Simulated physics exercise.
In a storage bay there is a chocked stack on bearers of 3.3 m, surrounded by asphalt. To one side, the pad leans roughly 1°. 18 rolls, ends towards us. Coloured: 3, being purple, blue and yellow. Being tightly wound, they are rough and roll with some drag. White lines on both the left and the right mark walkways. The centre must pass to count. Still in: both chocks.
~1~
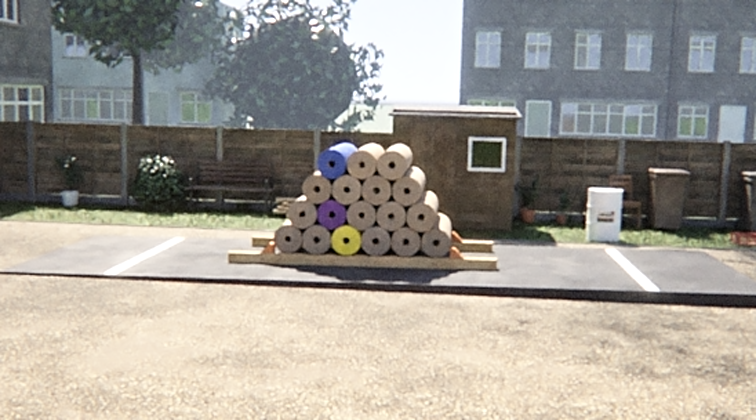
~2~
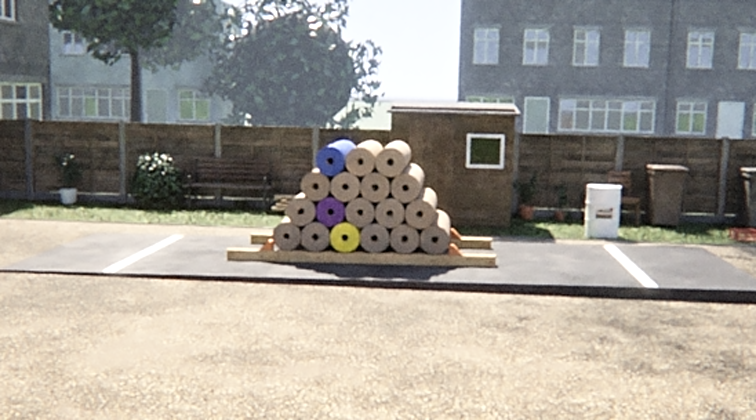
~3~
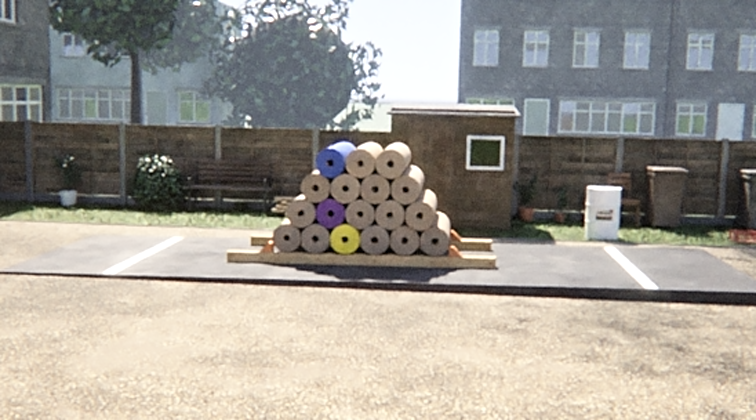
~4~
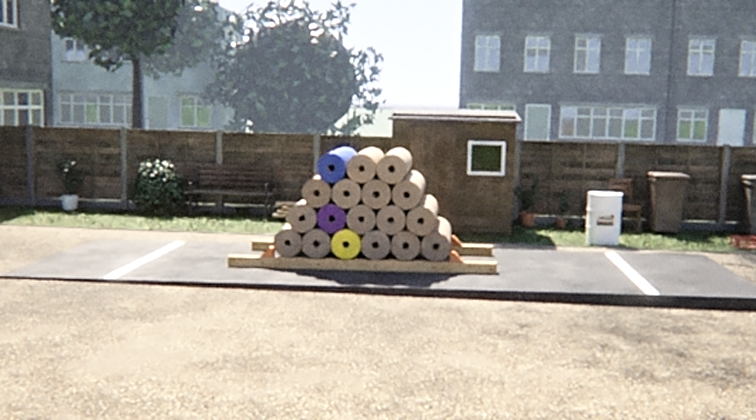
Nothing moves in the stack of pale brown rolls, which sits on wooden bearers in a paved bay, with one blue, one purple and one yellow roll towards its left side. From start to end it stays still in front of the fence and shed, and only the view shifts very slightly.
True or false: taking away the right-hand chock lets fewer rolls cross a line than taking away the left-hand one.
True.
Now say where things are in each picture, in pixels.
The first picture shows purple (332, 215), blue (332, 164), yellow (346, 241); the pad is a shade lower on the left; 6 of the 18 form the bottom row; nothing moves.
The second picture shows purple (330, 212), blue (330, 161), yellow (345, 238); nothing moves.
The third picture shows purple (330, 214), blue (330, 163), yellow (345, 240); both chocks in; lines at (136, 260) and (637, 275); nothing moves.
The fourth picture shows purple (331, 219), blue (331, 168), yellow (346, 245); nothing moves.
Chock on the left freed, after 2.4 s, purple is up on others, 115 cm from the bearers' left end, rolling left; blue is up on others, 70 cm from the bearers' left end, rolling left; yellow is on the bearers, 145 cm from the bearers' left end; 0 past a line.
Chock on the left freed, at the end, purple is on the bearers, 75 cm from the bearers' left end; blue is on the bearers, 5 cm from the bearers' left end; yellow is on the bearers, 145 cm from the bearers' left end; 2 past a line.
Chock on the right freed, after 0.9 s, purple is up on others, 130 cm from the bearers' left end; blue is up on others, 130 cm from the bearers' left end; yellow is on the bearers, 145 cm from the bearers' left end; 0 past a line.
Chock on the right freed, at the end, purple is up on others, 130 cm from the bearers' left end; blue is up on others, 130 cm from the bearers' left end; yellow is on the bearers, 145 cm from the bearers' left end; 0 past a line.
